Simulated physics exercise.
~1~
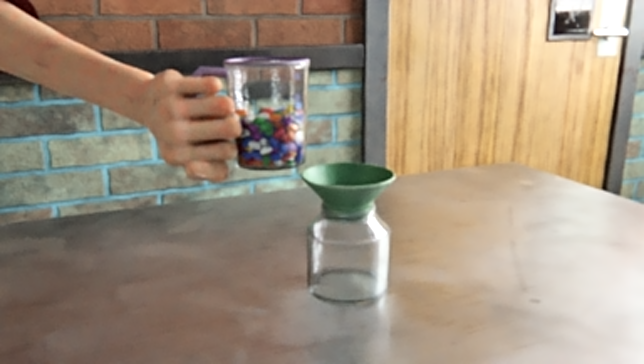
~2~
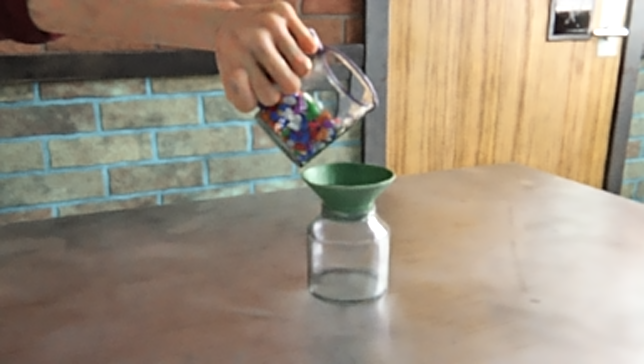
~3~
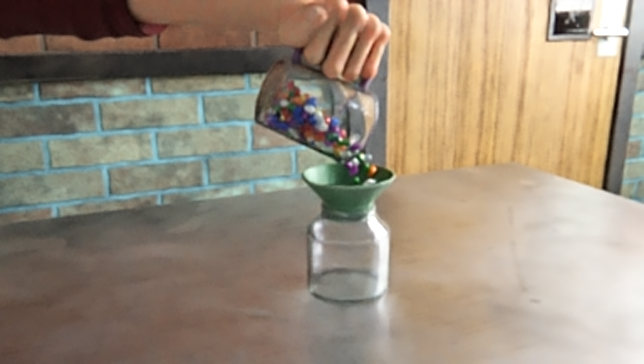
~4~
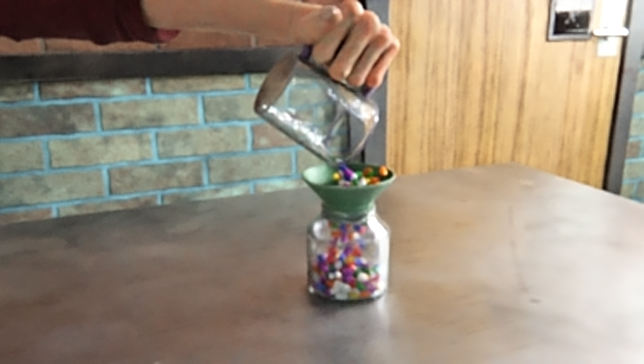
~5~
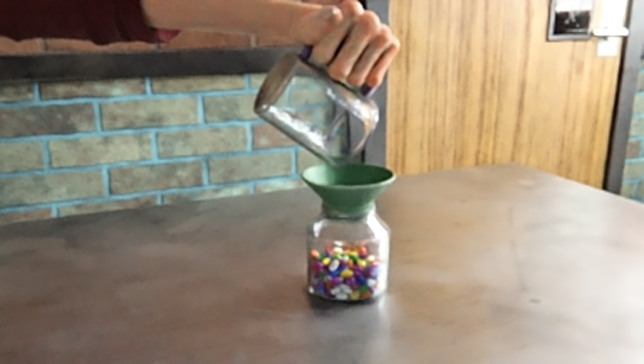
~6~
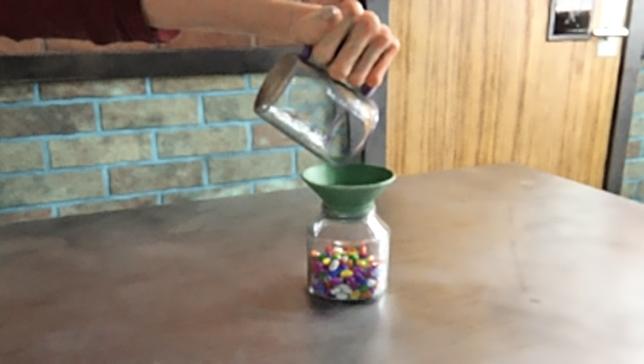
A hand moved a clear cup of colourful candies to the right and tipped it over a green funnel set in a glass jar, and the candies tumbled through until all of them lay in the jar, with the emptied cup still held tilted above.
